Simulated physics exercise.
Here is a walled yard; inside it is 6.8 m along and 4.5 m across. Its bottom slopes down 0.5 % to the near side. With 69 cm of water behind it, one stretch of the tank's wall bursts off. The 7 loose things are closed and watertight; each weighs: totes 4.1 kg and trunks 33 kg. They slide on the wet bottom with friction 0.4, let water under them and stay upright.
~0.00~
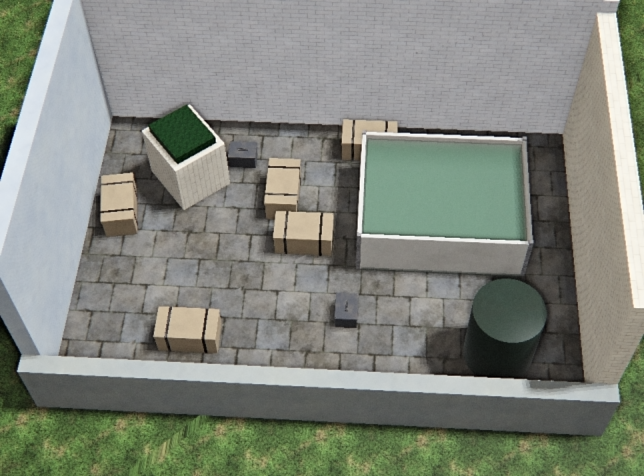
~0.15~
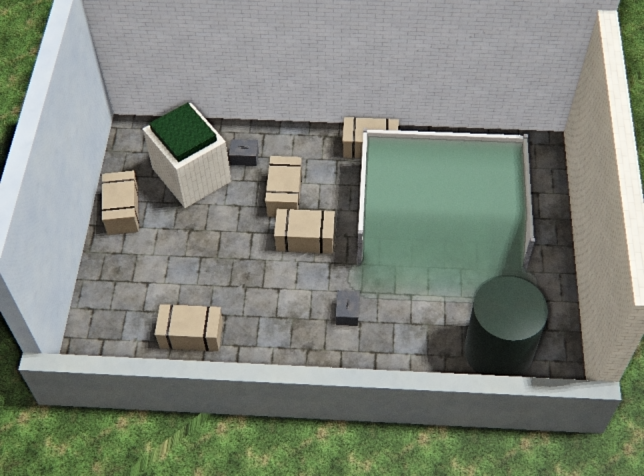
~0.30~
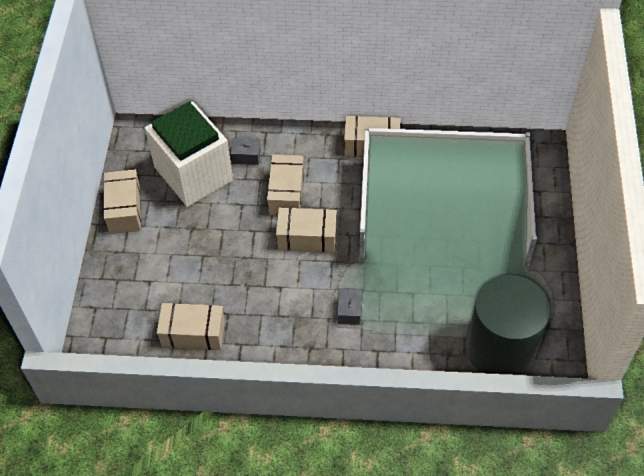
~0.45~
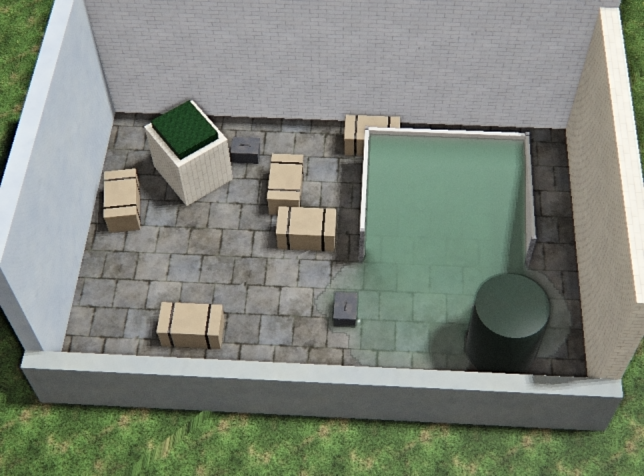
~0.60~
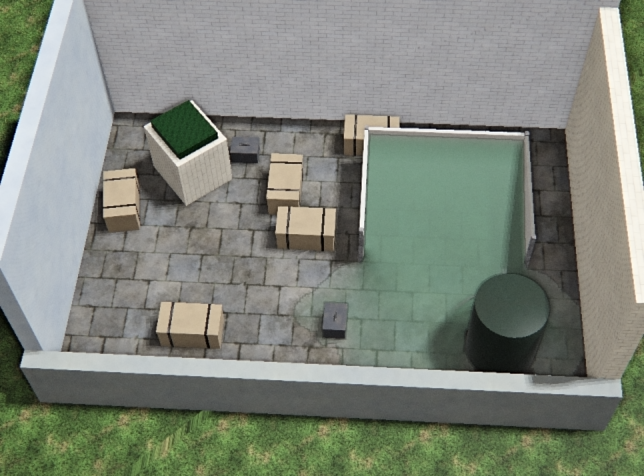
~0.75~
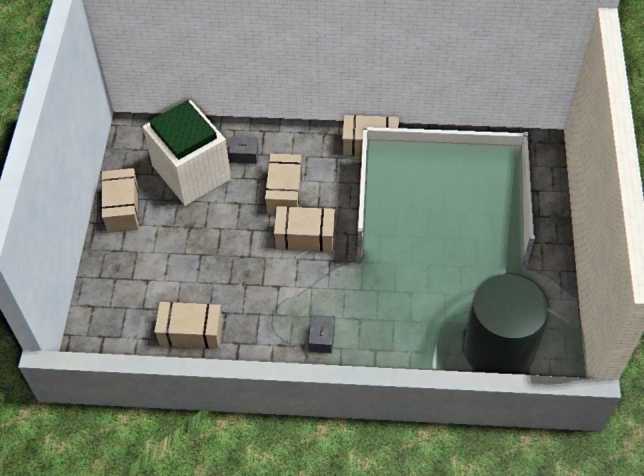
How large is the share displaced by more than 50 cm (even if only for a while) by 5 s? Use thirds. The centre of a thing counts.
That comes to one to two thirds.
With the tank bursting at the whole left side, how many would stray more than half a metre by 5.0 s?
Then 6.
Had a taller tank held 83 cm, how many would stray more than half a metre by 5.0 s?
Then 4.
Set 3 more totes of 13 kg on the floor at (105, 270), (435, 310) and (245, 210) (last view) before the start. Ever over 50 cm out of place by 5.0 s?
In that order: More, more, under.
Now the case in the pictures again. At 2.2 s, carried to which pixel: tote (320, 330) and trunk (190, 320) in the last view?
Near (179, 338) and (146, 304).
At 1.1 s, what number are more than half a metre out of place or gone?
1 of them.
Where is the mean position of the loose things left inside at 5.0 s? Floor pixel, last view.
At about (226, 186).
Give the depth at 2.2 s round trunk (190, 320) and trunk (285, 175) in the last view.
Roughly 7 and 0 cm.
After 1.1 s 1 of 7 are over 50 cm from their spots; 0 afloat.
After 2.2 s 2 of 7 are over 50 cm from their spots; 1 afloat.
After 3.5 s 2 of 7 are over 50 cm from their spots; 2 afloat.
After 5.0 s 4 of 7 are over 50 cm from their spots, and 4 have been at some point; 2 afloat.
